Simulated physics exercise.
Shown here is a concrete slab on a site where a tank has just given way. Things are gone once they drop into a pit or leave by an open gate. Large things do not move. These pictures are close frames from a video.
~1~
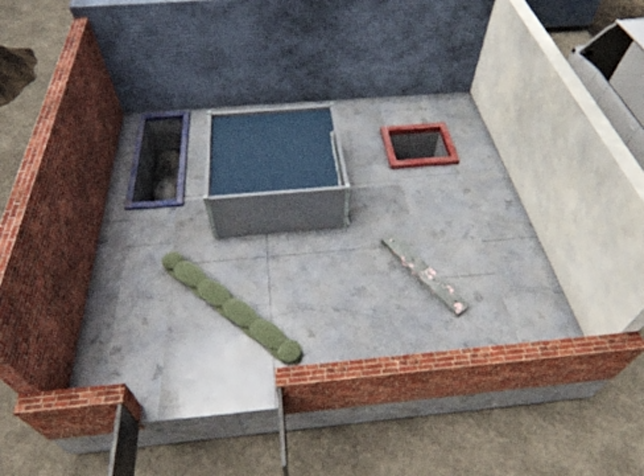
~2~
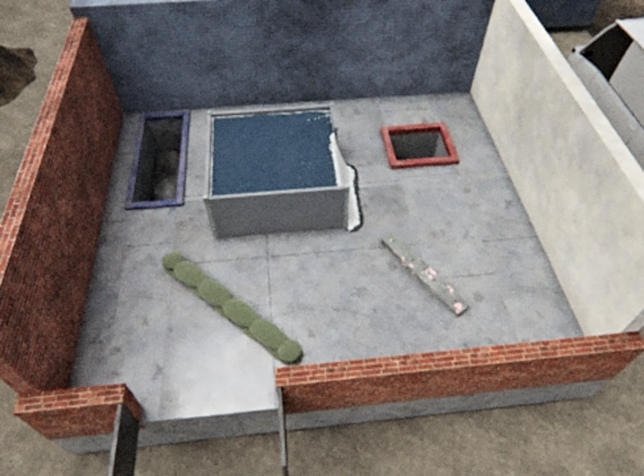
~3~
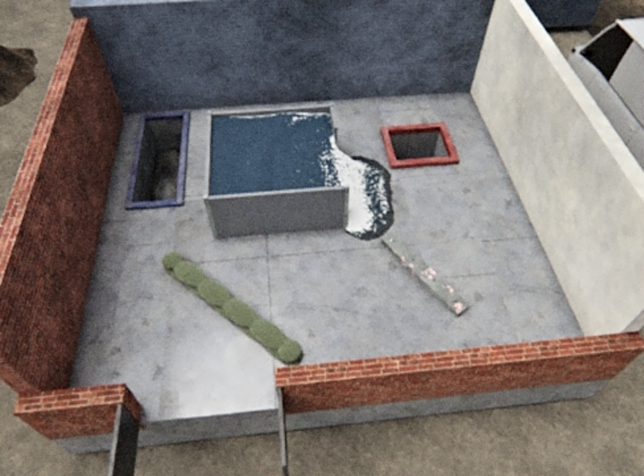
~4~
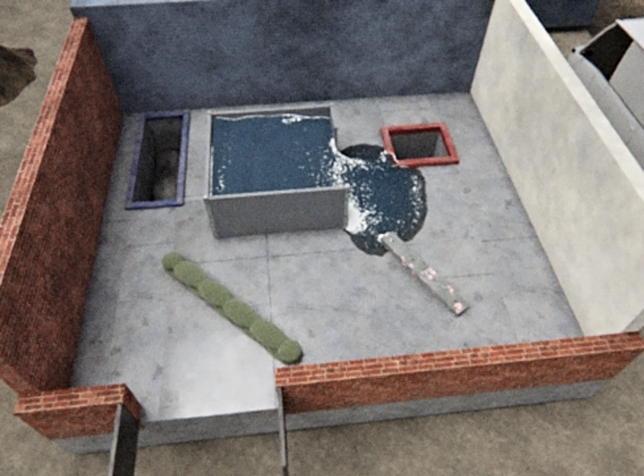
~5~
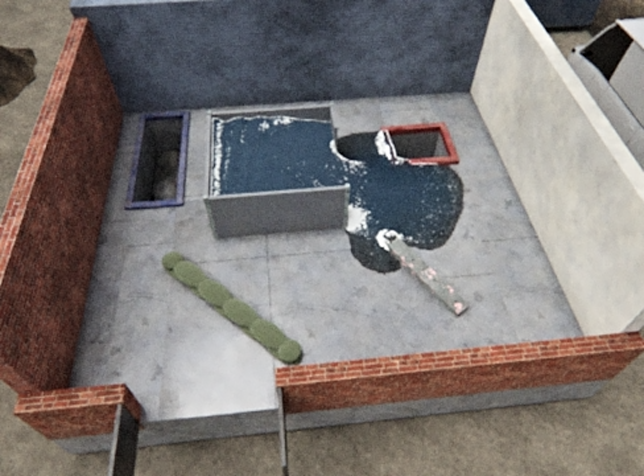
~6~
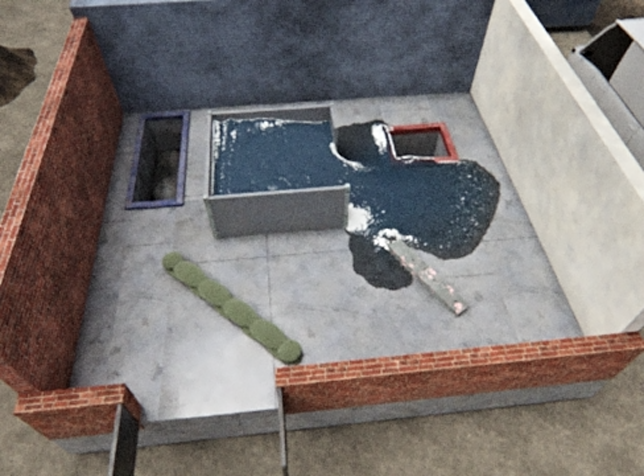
Water pouring from the right side of a grey tank, spreading across a walled concrete slab around a red-rimmed pit.
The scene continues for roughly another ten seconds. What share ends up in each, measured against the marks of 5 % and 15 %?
Measured against the marks, the gate ends up with less than 5 %; the red pit ends up with between 5 and 15 %; the blue pit ends up with between 5 and 15 %.
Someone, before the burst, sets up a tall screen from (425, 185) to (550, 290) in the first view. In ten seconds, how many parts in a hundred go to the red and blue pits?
I'd give red roughly 20 % and blue roughly 0 %.
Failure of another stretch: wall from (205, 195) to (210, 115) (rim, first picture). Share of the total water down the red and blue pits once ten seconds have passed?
Shares: Red at 0 percent, blue at 55 percent.
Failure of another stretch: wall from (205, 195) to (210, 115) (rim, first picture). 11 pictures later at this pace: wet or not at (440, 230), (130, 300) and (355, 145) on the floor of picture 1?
Note, points one to three: Unreached / reached and soaked / unreached.
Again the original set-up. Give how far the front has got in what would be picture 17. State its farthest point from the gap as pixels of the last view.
Near (593, 357).
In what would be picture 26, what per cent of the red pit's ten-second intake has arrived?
About 80 %.
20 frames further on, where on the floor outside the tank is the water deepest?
At about (587, 346).
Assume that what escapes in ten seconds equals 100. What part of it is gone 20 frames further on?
Around 35 %.
A moment on, water covers 30 % of the floor; the gate 0 %, the red pit 2 %, the blue pit 0 %.
Next, water covers 40 % of the floor; the gate 0 %, the red pit 5 %, the blue pit 0 %.
Then, water covers 50 % of the floor; the gate 0 %, the red pit 6 %, the blue pit 0 %.
Later, water covers 85 % of the floor; the gate 1 %, the red pit 7 %, the blue pit 2 %.
In the end, water covers 90 % of the floor; the gate 3 %, the red pit 7 %, the blue pit 8 %.
